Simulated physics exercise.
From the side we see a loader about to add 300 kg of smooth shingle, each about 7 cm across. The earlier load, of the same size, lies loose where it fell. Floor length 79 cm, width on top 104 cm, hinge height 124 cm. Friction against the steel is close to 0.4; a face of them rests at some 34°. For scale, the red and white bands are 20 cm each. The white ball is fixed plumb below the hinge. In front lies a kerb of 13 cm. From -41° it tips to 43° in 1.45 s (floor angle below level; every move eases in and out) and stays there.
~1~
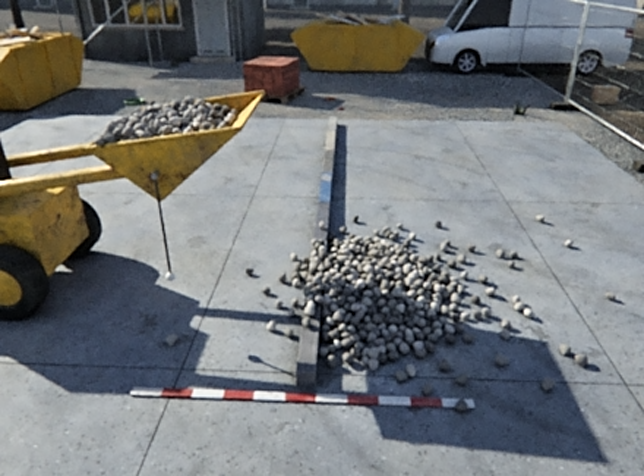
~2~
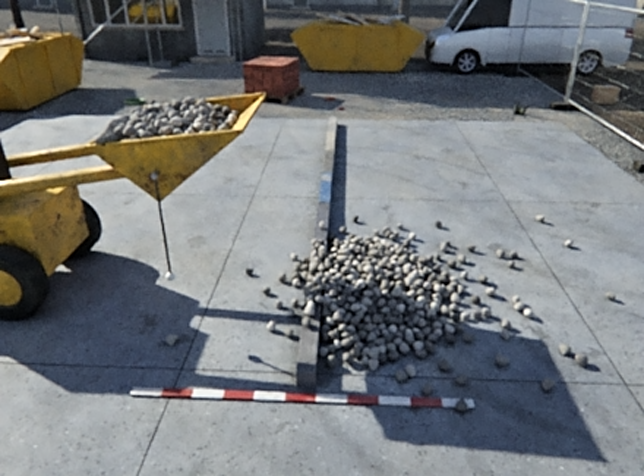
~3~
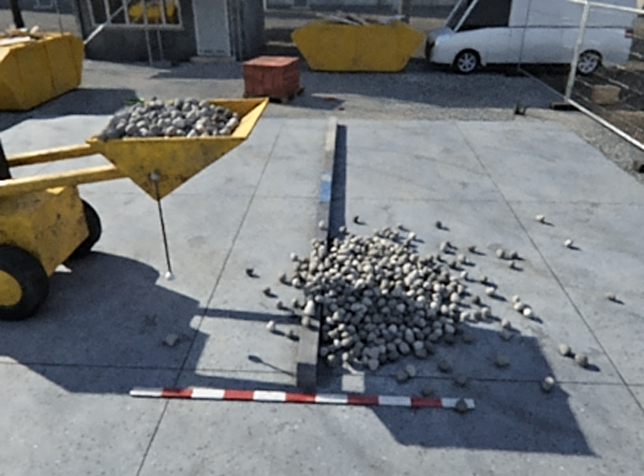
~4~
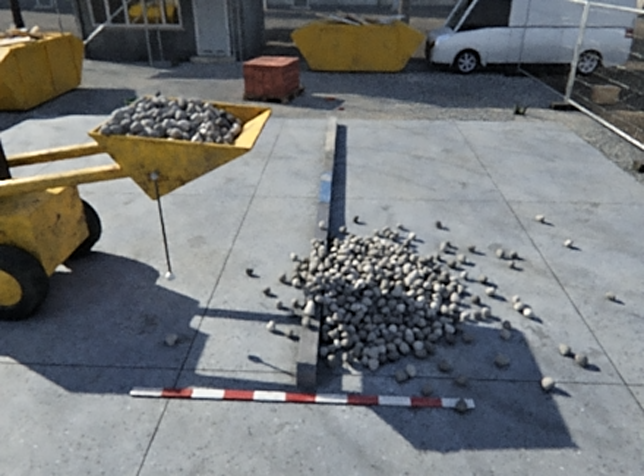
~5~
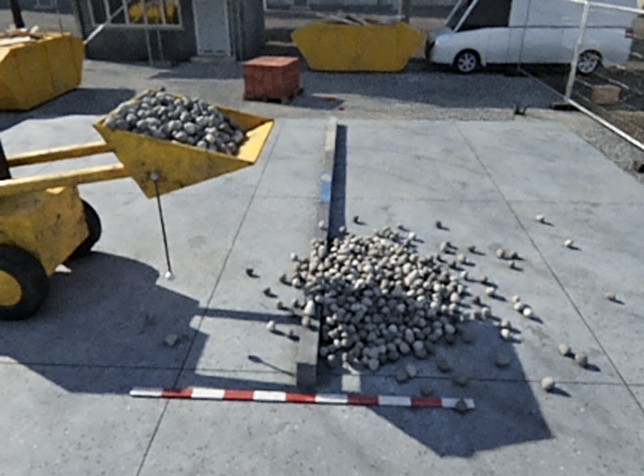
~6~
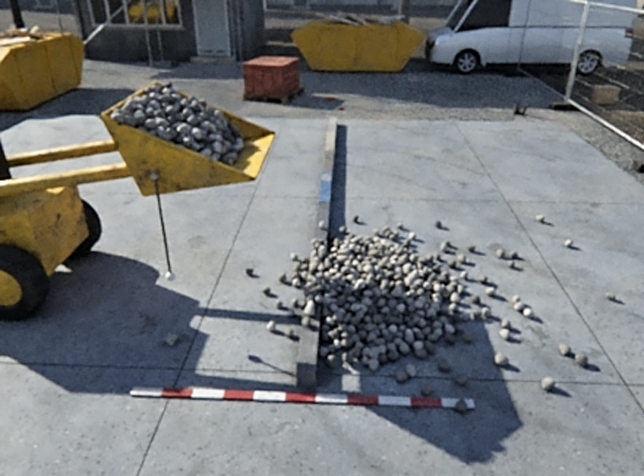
The video shows a yellow loader at left holding a bucket of grey stones, its right-hand lip lowering steadily as the back rises. The stones stay inside, while a loose pile across a low kerb lies still.
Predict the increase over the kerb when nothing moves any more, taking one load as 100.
About 10 per cent.
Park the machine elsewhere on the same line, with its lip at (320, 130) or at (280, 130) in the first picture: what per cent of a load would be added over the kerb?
Near 90 per cent from the first place, 45 from the second.
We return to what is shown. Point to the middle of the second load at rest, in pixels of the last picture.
Their middle is at about (282, 280).
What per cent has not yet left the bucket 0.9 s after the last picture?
Roughly 25 per cent is still inside.
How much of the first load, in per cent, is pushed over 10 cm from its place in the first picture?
Roughly 0 per cent of them.
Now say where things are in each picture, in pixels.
The first picture shows lip at (241, 129), floor tilted -41°, highest stones at (188, 107). The earlier load is highest near (330, 272), 19 cm above ground level, 8 % on this side of the kerb, 92 % over the kerb.
The second picture shows lip at (242, 131), floor tilted -39°, highest stones at (185, 106).
In the third picture, the bucket is at -35°, its lip at (246, 138); the top of the load is at (180, 107).
The fourth picture shows lip at (250, 150), floor tilted -28°, highest stones at (162, 104).
The fifth picture shows lip at (254, 164), floor tilted -19°, highest stones at (151, 100).
In the sixth picture, the bucket is at -10°, its lip at (255, 180); the top of the load is at (155, 94).
Then, 0.5 s after the last picture the floor is at 30°; in per cent of one load, 96 in the bucket, 12 on this side of the kerb, 92 over the kerb; the foremost stones are at (547, 273).
Then, 0.9 s after the last picture the floor is at 43°; in per cent of one load, 24 in the bucket, 83 on this side of the kerb, 93 over the kerb; the foremost stones are at (547, 273).
Then, 1.3 s after the last picture the floor is at 43°; in per cent of one load, 0 in the bucket, 101 on this side of the kerb, 99 over the kerb; the foremost stones are at (547, 273).
Then, 3.8 s after the last picture the floor is at 43°; in per cent of one load, 0 in the bucket, 98 on this side of the kerb, 102 over the kerb; the foremost stones are at (547, 273). Net gain over the kerb, 10.
